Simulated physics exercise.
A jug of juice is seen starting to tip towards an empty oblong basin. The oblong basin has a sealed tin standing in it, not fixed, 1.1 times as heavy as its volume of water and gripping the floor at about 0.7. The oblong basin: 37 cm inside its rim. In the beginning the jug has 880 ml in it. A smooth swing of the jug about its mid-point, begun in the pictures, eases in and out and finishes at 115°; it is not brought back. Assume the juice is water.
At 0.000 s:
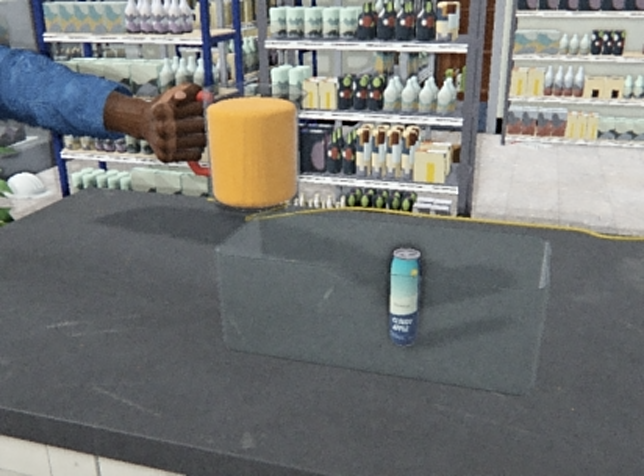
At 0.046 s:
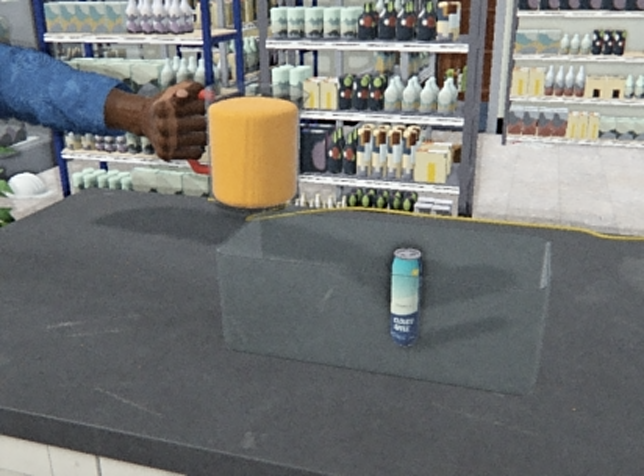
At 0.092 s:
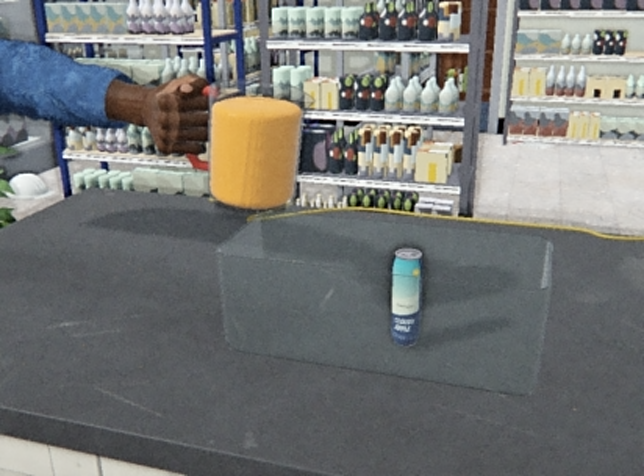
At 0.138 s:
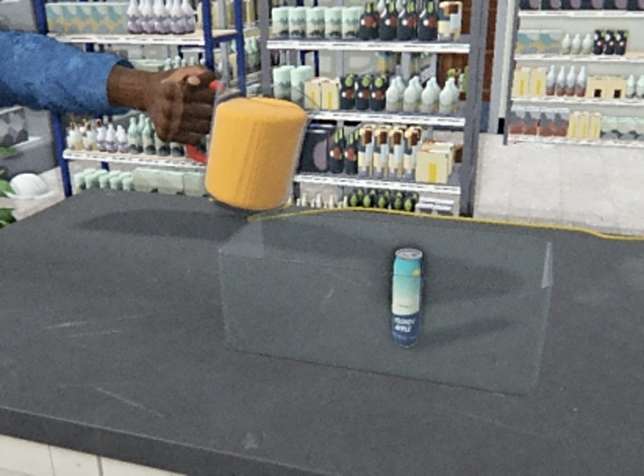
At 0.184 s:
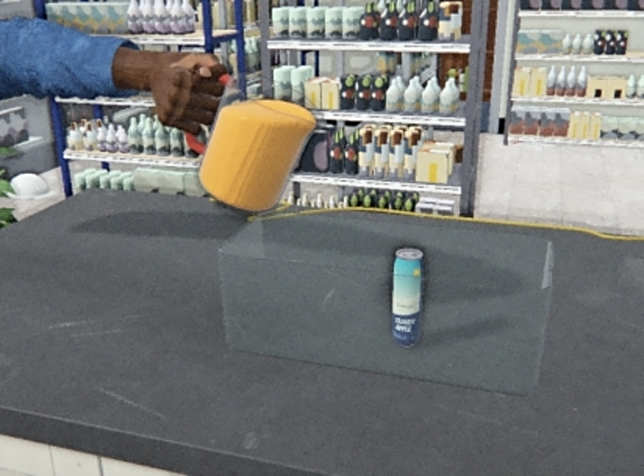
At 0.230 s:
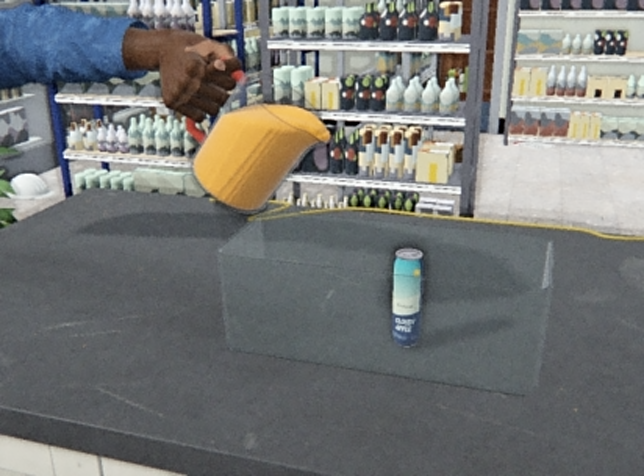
A dark-skinned hand in a blue sleeve holds a jug of orange juice by its red handle at the left, above a dark grey counter in a shop, seen from slightly above. An empty clear oblong basin sits below, with a blue and white tin by it and stocked shelves behind. The jug tilts rightward, slowly, then faster, its juice reaching the rim, while the camera stays still.
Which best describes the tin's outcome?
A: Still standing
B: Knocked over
(A) Still standing.
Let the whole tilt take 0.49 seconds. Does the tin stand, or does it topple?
Outcome - the tin remains standing.
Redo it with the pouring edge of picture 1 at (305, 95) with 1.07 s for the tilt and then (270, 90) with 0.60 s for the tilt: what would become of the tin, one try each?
In the first try it remains standing; in the second it remains standing.
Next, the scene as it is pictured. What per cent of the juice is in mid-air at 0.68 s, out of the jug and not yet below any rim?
Near 7 in a hundred.
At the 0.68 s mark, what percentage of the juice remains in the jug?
About 10 per cent.
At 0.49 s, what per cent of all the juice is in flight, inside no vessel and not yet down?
Some 20 per cent, I reckon.
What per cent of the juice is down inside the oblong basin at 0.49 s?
Around 28 percent.
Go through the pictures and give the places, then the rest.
In the first frame, it leans 0°; its right rim is at (307, 93); the juice meets the walls at (213, 104) and (297, 108); the oblong basin's rim runs from (238, 231) to (548, 264); the tin's top is at (407, 258).
In the second frame, it leans 2°; its right rim is at (309, 95); the juice meets the walls at (216, 103) and (298, 109).
In the third frame, it leans 7°; its right rim is at (314, 101); the juice meets the walls at (219, 102) and (302, 111).
In the fourth frame, it leans 14°; its right rim is at (321, 111); the juice meets the walls at (222, 103) and (309, 113).
In the fifth frame, it leans 25°; its right rim is at (326, 124); the juice meets the walls at (220, 124) and (317, 119).
In the sixth frame, it leans 37°; its right rim is at (330, 141); the juice meets the walls at (214, 131) and (329, 133); 1 per cent is over the edge.
After 0.49 s the tilt is 106° and 53 per cent is still to pour; the tin stands where it began.
After 0.68 s the tilt is 115° and 10 per cent is still to pour; the tin stands 1 cm from where it began.
After 0.88 s the tilt is 115° and 1 per cent is still to pour; the tin stands where it began.
After 1.10 s the tilt is 115° and 0 per cent is still to pour; the tin stands 1 cm from where it began.
In the end the tin stands 1 cm from where it began.
